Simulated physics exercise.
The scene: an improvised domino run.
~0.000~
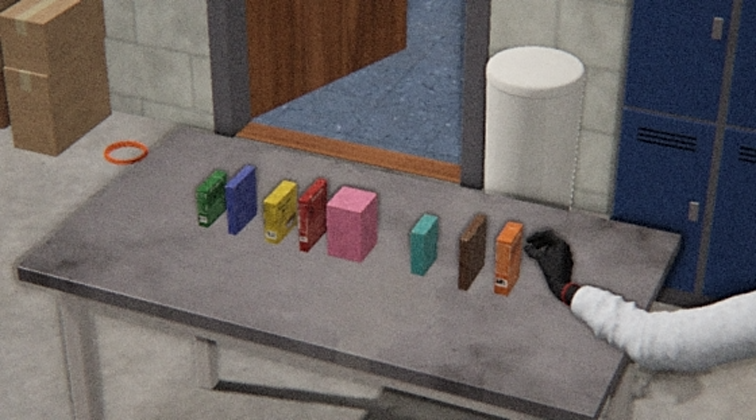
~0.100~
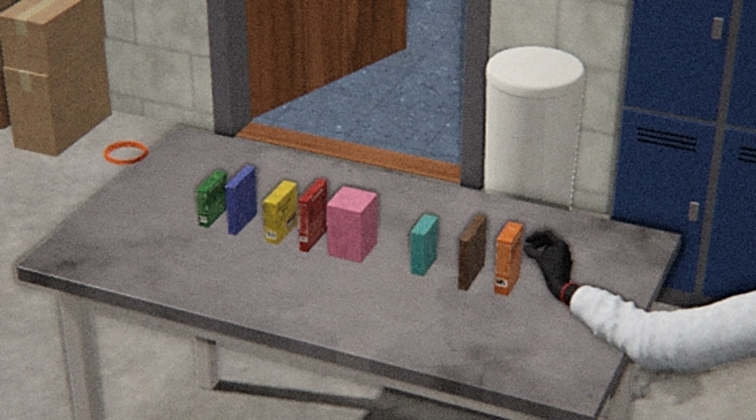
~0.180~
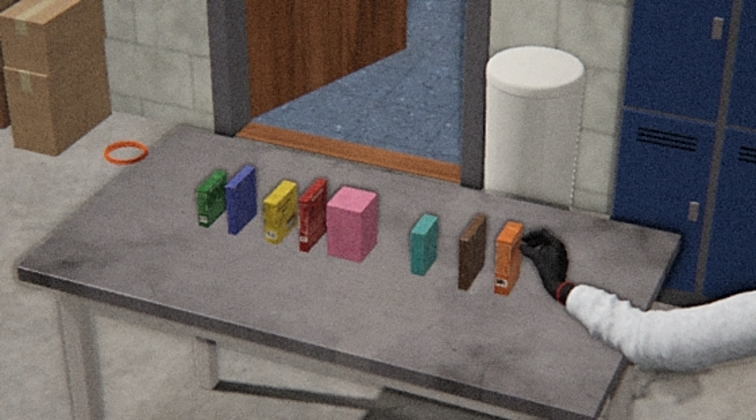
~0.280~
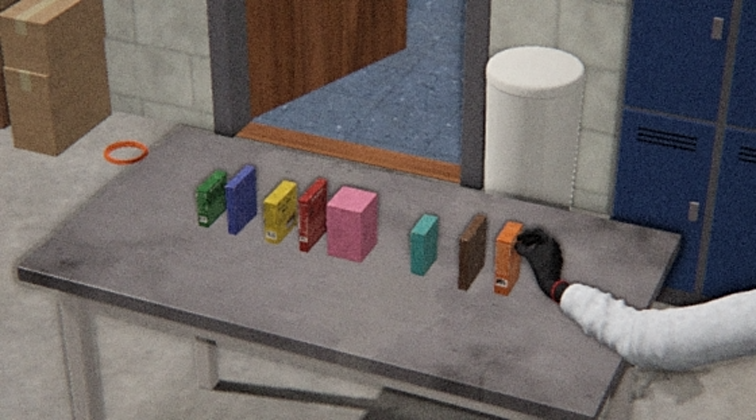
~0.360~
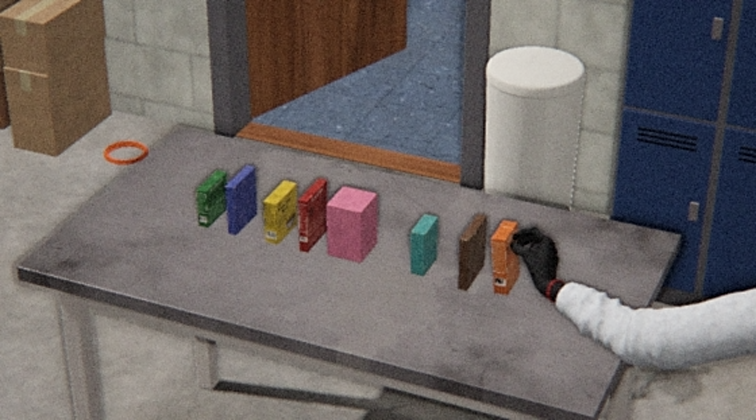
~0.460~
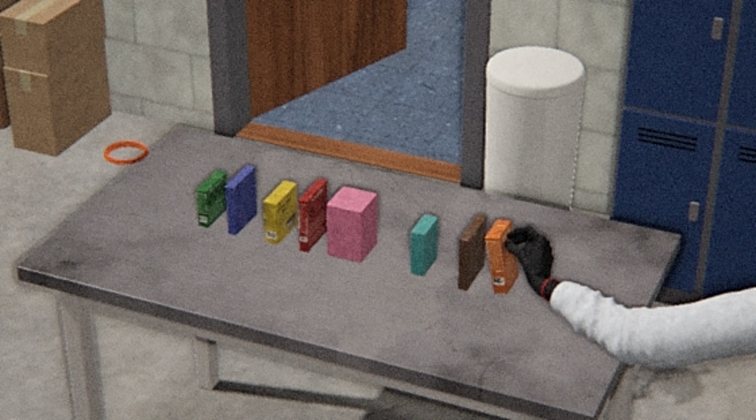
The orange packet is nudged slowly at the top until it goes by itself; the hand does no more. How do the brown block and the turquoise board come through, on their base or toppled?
The brown block topples; the turquoise board topples.
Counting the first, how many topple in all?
In all, 3.
After 0.96 s, orange packet 48° over; brown block turned 29° from how it was put near (458, 250).
After 1.16 s, orange packet 72° over; brown block turned 71° from how it was put near (442, 259); turquoise board turned 58° from how it was put near (401, 244).
After 2.36 s, orange packet 73° over; turquoise board on its side near (392, 252); brown block turned 74° from how it was put near (439, 259).
In the end (3.8 s), toppled on the table, brown block and turquoise board; the other 4 unmoved. At the end, from the last picture's camera, brown block near (438, 259), turquoise board near (392, 252).
